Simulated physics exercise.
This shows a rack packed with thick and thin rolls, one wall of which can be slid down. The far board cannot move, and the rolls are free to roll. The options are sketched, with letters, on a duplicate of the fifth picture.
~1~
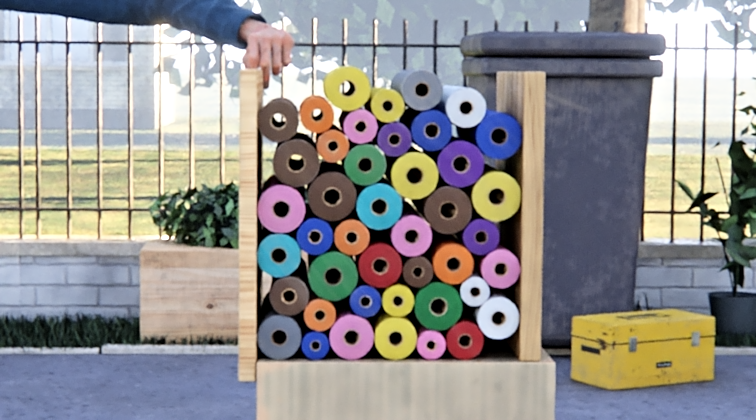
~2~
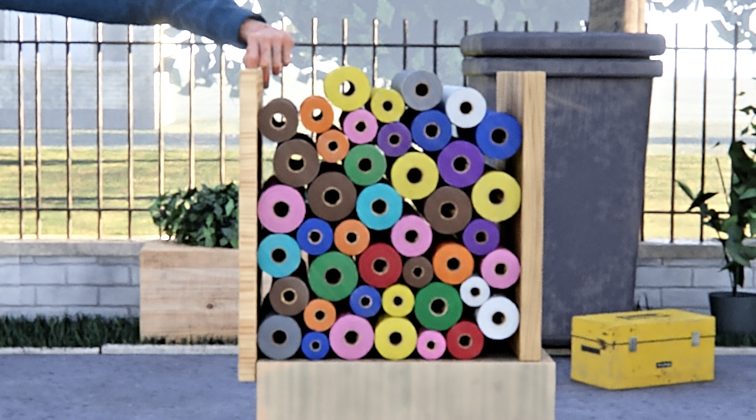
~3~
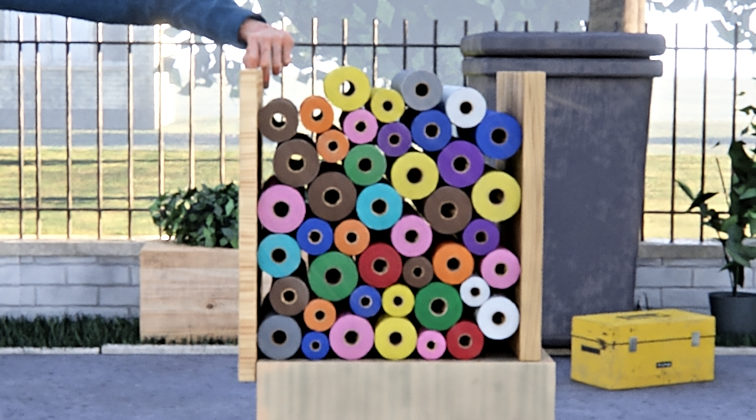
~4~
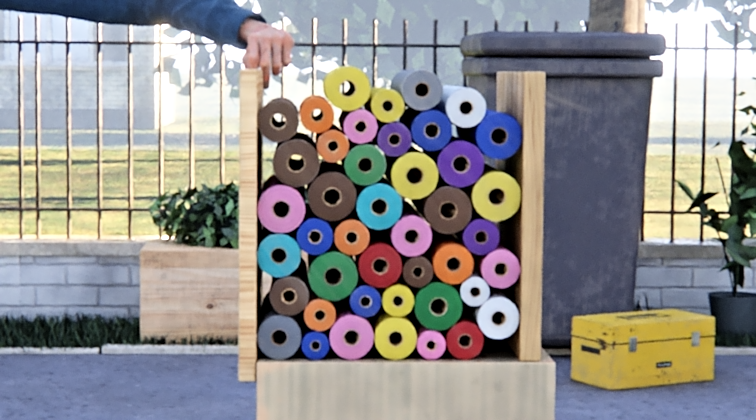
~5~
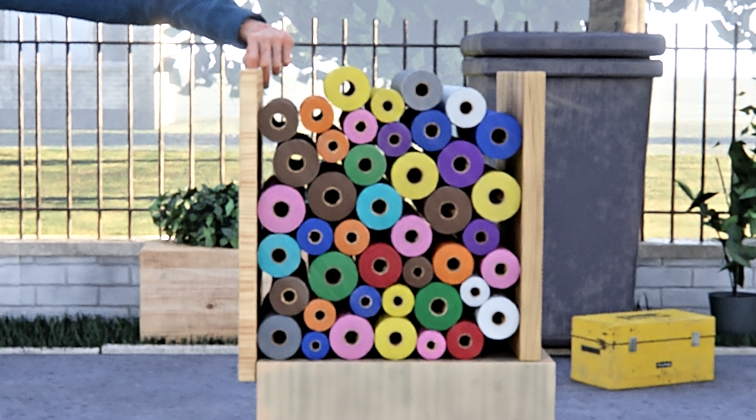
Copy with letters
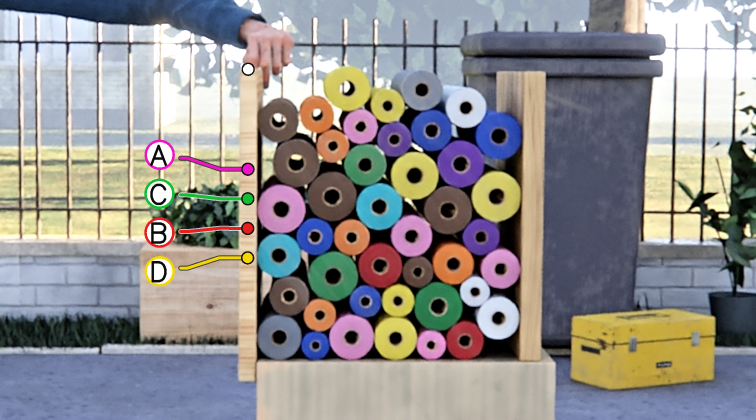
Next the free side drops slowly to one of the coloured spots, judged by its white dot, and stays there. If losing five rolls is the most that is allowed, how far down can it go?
The answer is mark B.
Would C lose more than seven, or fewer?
It loses fewer than seven.
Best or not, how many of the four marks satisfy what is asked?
The number is three.
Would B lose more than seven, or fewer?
Fewer than seven.
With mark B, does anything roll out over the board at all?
At B: Yes.
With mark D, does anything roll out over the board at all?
Yes, at D.
On the marked copy, A at (248, 169); B at (248, 228); C at (248, 199); D at (247, 258); the white dot at (248, 69).
Following B. Soon after the start, top of the board (257, 139).
Later, top of the board (257, 217).
In the end, top of the board (257, 228), one out over the board.
As for the rest, A one out over the board; C one out over the board; D more than five out over the board.
